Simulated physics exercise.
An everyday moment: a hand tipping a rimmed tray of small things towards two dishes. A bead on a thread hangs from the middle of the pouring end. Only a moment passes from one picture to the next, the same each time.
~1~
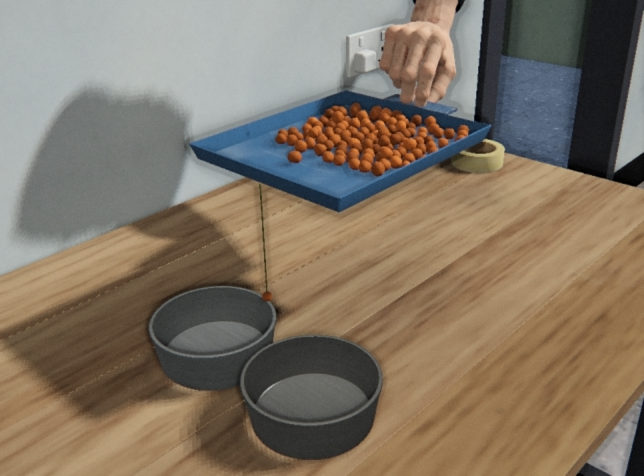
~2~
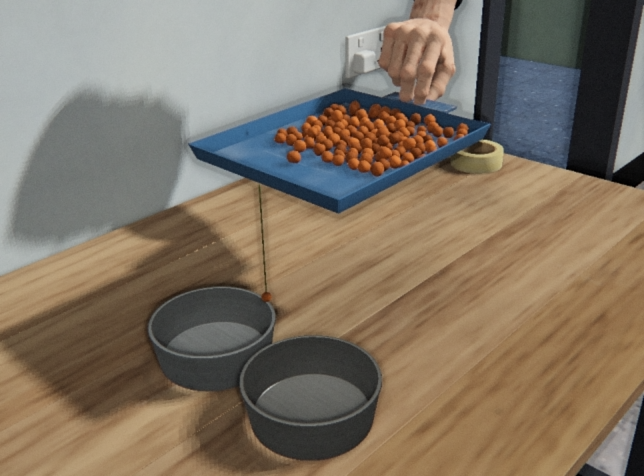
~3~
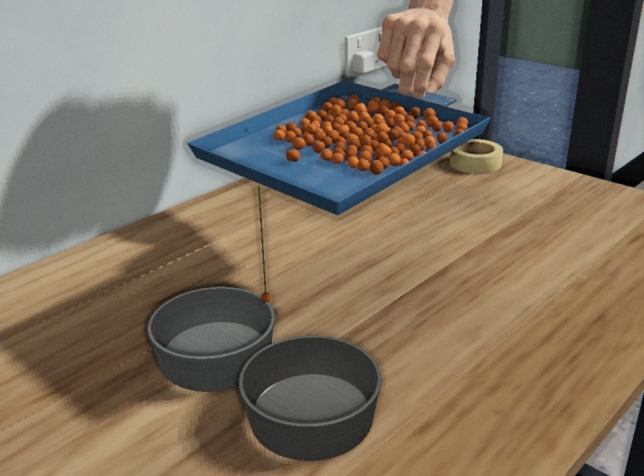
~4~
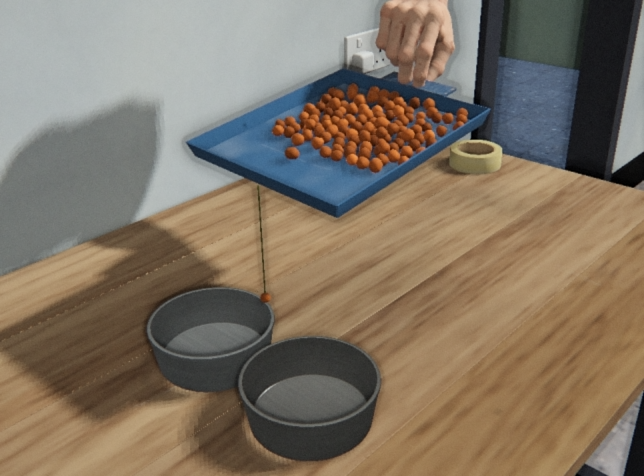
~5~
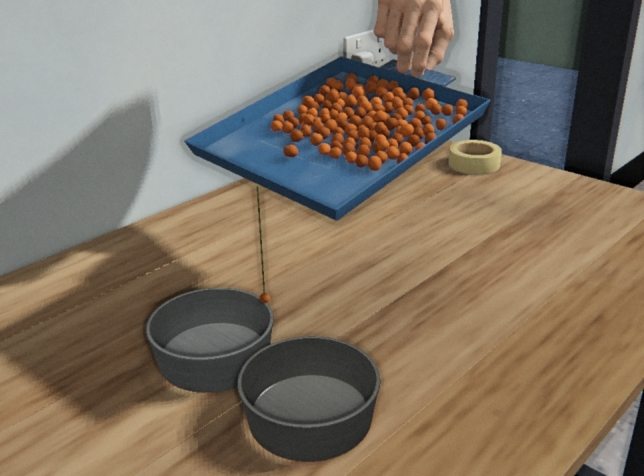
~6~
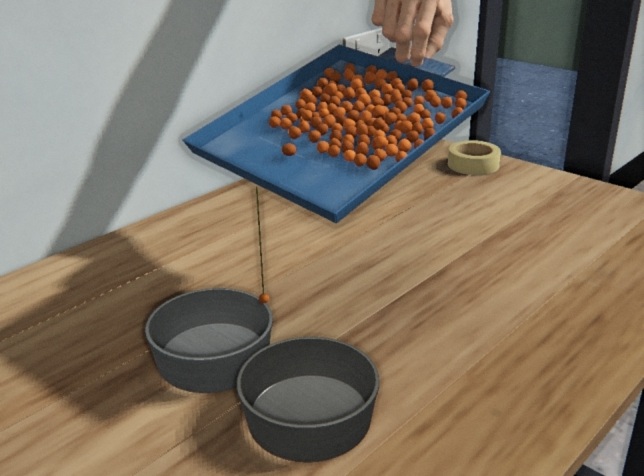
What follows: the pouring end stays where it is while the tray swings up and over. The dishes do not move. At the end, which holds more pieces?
More goes to the right dish.
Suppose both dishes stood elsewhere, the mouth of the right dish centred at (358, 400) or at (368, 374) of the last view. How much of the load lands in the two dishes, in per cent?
The first gives 80 %, the second 90 %.
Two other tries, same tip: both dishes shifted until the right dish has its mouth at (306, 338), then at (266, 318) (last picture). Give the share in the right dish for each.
The first gives 80 %, the second 30 %.
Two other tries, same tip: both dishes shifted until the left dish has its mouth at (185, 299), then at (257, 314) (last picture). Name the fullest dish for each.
In turn: The right dish; the right one.
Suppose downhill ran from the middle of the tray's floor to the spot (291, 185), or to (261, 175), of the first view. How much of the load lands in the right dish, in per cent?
About 60 and 20 per cent.
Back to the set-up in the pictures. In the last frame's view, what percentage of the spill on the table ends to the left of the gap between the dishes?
Roughly 10 in a hundred.
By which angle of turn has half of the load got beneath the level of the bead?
Near 90 degrees.
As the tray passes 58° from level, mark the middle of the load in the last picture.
At about (315, 161).
Just after the last frame, tray tipped steeply; almost all on the tray; just a few in the right dish; just a few in the air.
A moment on, tray tipped right over; roughly a quarter on the tray; roughly half in the right dish; about a tenth in the left dish; about a tenth outside both; roughly a quarter in the air.
Further on, tray tipped past a quarter turn; the larger part in the right dish; about a tenth in the left dish; about a tenth outside both; just a few in the air.
When it is over, tray tipped past a quarter turn; the larger part in the right dish; about a tenth in the left dish; about a tenth outside both; just a few in the air.
